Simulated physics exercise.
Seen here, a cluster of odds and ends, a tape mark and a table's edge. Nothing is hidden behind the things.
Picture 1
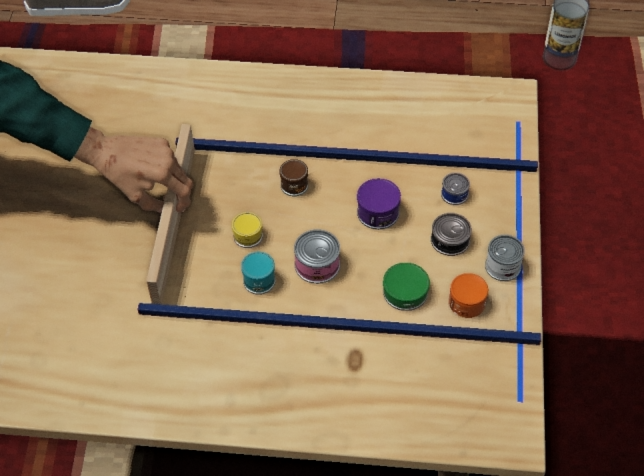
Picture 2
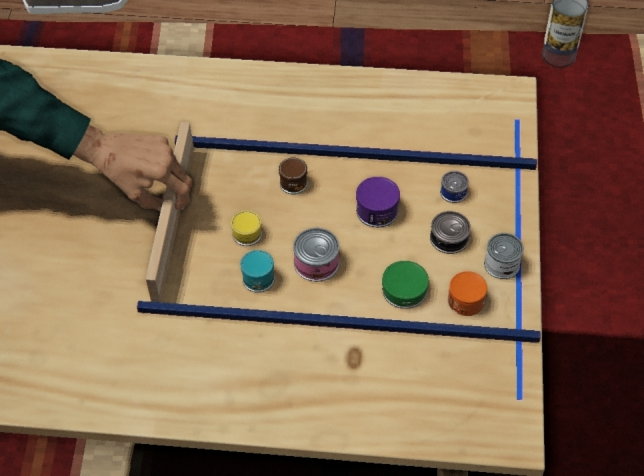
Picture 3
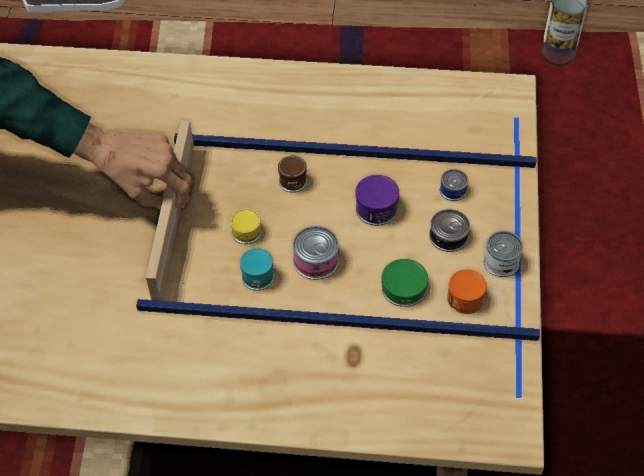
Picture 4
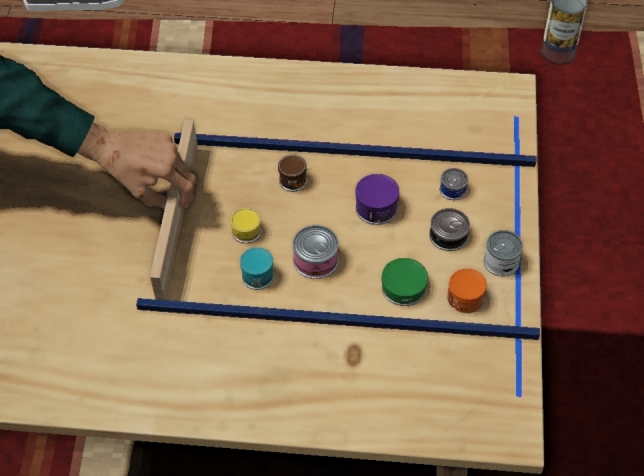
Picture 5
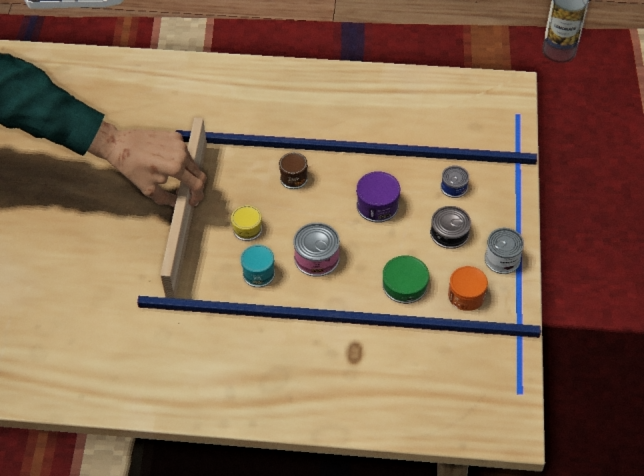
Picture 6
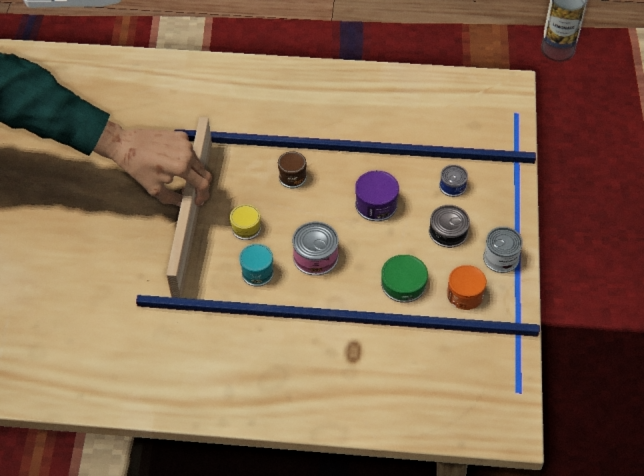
The clip shows a hand holding an upright wooden board beside a cluster of small colourful containers between two dark rails on a table, then moving the board slightly right towards them while the containers stay essentially still.
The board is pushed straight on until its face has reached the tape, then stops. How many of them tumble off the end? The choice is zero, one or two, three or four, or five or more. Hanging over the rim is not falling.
The number that fall off is five or more.
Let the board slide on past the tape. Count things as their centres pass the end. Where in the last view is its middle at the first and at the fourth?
Near (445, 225) and (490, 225).
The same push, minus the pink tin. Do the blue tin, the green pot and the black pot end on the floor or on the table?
The blue tin is lost, the green pot comes down, the black pot comes down.
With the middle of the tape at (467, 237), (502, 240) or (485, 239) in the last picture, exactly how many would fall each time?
Try by try, 1, 5 and 2.
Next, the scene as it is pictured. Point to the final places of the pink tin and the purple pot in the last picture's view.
First (542, 262), then (541, 203).
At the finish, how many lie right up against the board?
5 of them.
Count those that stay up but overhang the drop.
Overhanging: 5.
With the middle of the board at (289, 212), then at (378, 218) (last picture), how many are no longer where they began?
By then 4, and 7.
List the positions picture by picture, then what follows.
In the first picture, white pot (505, 258); orange tub (468, 296); blue tin (455, 189); board (172, 212); tape (519, 249).
In the second picture, orange tub (467, 294); purple pot (378, 202).
In the third picture, blue tin (454, 185); yellow pot (246, 226).
In the fourth picture, white pot (503, 253); green pot (405, 282).
In the fifth picture, orange tub (468, 289); board (185, 206).
In the sixth picture, white pot (503, 250); orange tub (466, 288); blue tin (454, 181); board (190, 205); tape (518, 241).
A little later, none off yet; white pot at rest near (503, 250); orange tub at rest near (466, 288); blue tin at rest near (454, 181).
Next, none off yet; white pot at rest near (503, 250); orange tub moving near (472, 291); blue tin at rest near (454, 181).
Later still, none off yet; white pot shifted about its own width near (534, 254); orange tub tilted a little near (561, 298); blue tin shifted well along near (506, 182).
When it is over, the number that fall off is five or more; down, green pot, black pot, blue tin, orange tub and white pot.
